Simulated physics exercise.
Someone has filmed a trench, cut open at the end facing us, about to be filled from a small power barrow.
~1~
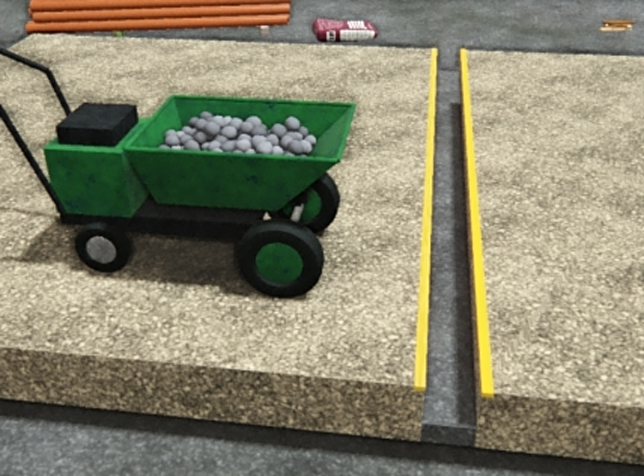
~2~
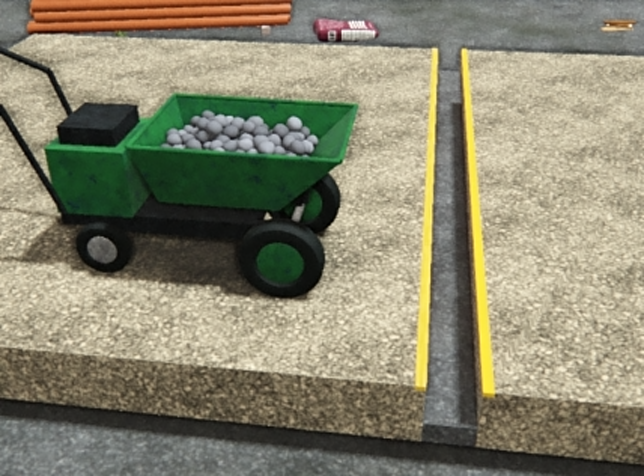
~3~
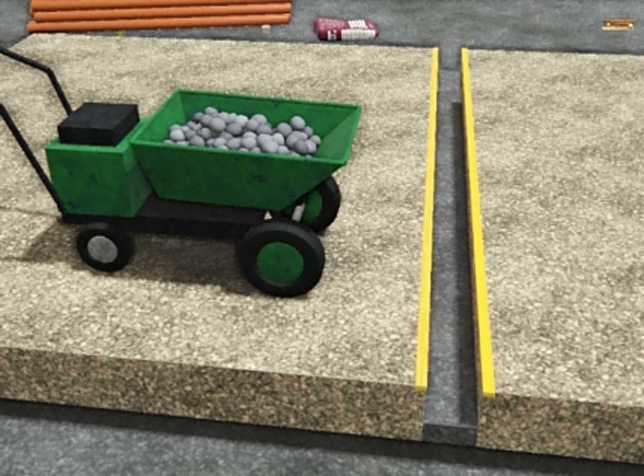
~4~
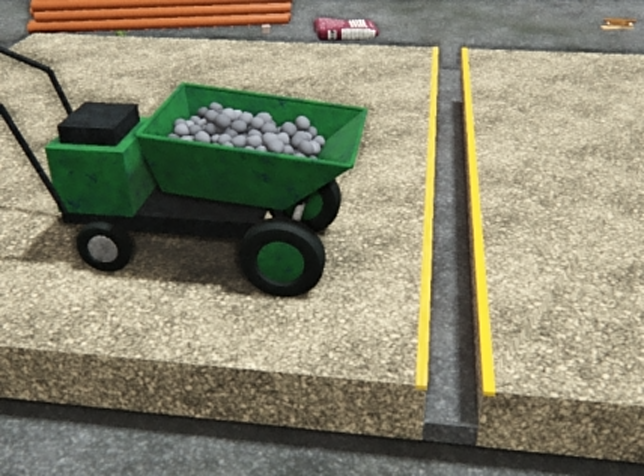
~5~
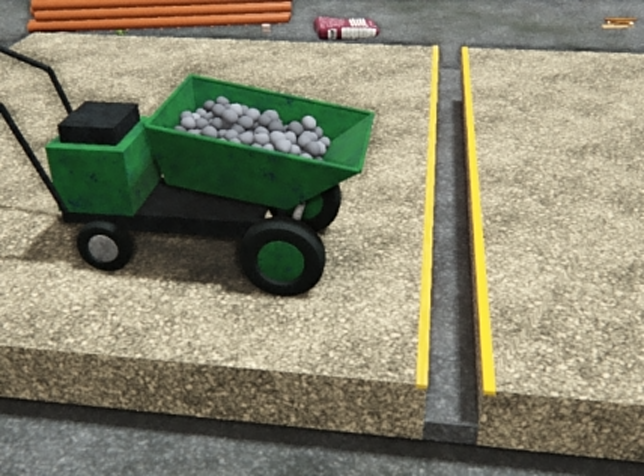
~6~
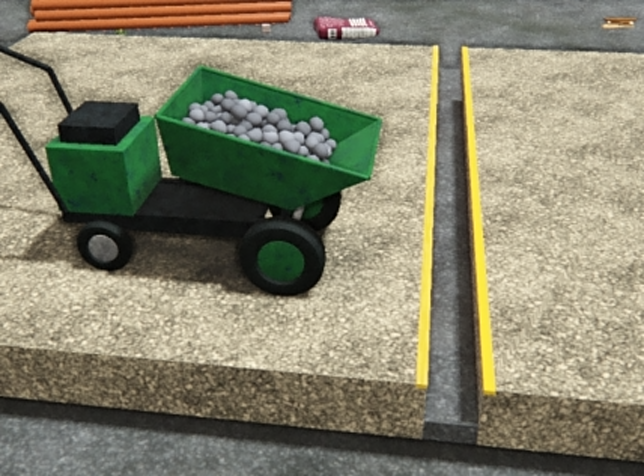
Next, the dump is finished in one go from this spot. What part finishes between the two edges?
In the trench: More than half.
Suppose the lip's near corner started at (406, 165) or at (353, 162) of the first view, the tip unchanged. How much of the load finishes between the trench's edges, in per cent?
The first gives 10 %, the second 70 %.
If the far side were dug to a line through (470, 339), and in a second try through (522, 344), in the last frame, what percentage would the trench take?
Roughly 50 per cent, and 70 per cent.
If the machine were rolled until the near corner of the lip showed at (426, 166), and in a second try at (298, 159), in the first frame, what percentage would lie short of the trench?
Near 0 % and 30 %.
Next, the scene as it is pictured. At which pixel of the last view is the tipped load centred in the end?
Roughly at (454, 290).
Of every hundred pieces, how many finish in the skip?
Roughly 25 in a hundred.
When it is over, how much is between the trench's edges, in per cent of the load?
About 65 per cent.
Shortly afterwards, skip tipped steeply; the whole lot in the skip.
Next, skip tipped right over; near half in the skip; a little short of the trench; near a third in or heaped over the trench; only a few falling.
Some moments later, skip tipped right over; near a quarter in the skip; a little short of the trench; near two thirds in or heaped over the trench; a little beyond it.
In the end, skip tipped right over; near a quarter in the skip; only a few short of the trench; near two thirds in or heaped over the trench; a little beyond it.
